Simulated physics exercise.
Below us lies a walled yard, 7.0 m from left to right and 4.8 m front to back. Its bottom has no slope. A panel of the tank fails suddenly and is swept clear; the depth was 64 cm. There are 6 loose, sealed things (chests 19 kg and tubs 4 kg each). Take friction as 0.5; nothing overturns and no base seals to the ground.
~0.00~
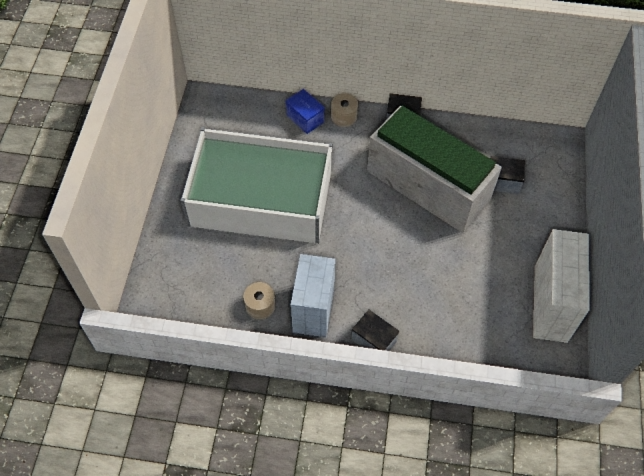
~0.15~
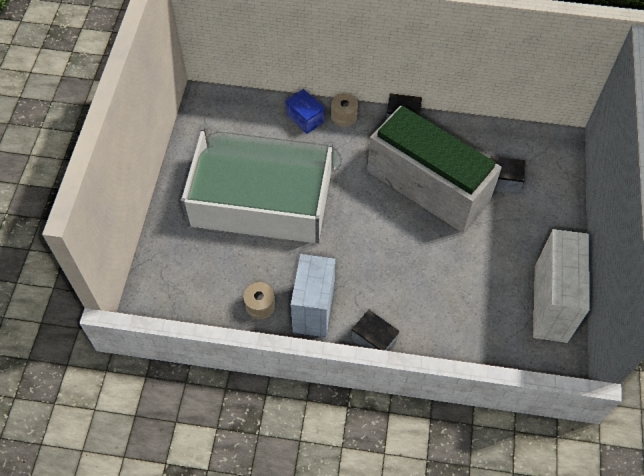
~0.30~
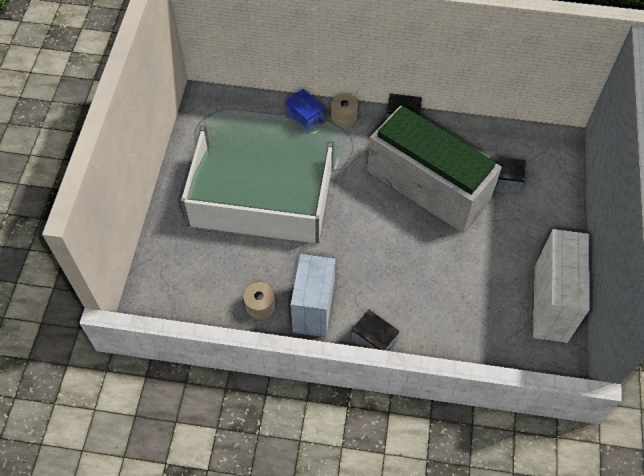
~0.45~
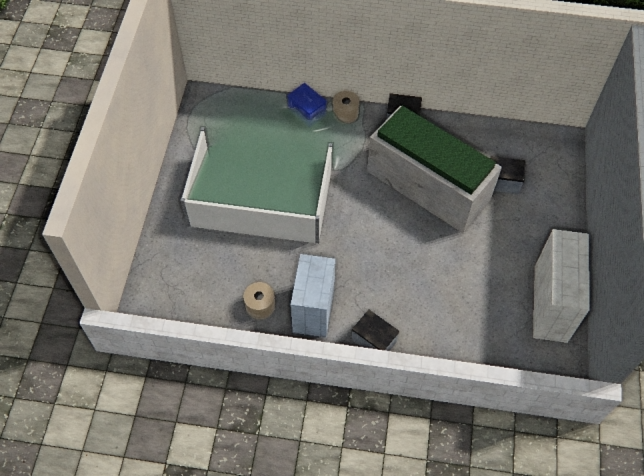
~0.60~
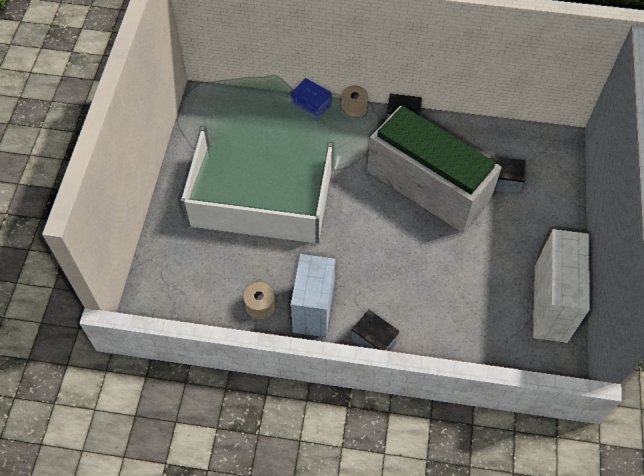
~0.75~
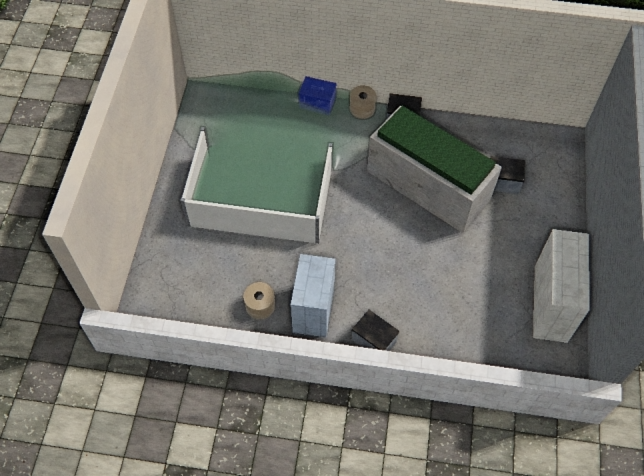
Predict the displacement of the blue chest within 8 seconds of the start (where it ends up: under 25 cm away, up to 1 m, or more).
The blue chest travels far.
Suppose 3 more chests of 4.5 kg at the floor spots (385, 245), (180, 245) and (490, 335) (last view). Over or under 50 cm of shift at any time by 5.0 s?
In that order: Short of it, past it, short of it.
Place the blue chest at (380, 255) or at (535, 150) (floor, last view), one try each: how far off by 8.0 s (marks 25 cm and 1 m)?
In that order: It barely shifts; it ends far away.
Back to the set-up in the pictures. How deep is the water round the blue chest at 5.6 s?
About 9 cm.
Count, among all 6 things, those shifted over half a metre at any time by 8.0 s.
I count 5.
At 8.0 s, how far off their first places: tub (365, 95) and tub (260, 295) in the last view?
In turn: 400 cm, 140 cm.
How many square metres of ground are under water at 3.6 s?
Some 21 m2.
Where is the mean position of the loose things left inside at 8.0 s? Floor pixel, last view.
Around (463, 243).
After 1.6 s the blue chest is near (381, 94), 1.3 m from its start, afloat; 2 afloat.
After 3.6 s the blue chest is near (551, 139), 4.1 m from its start, afloat; 3 afloat.
After 5.6 s the blue chest is near (548, 161), 4.1 m from its start, afloat; 4 afloat.
After 8.0 s the blue chest is near (551, 167), 4.1 m from its start, aground; 2 afloat.
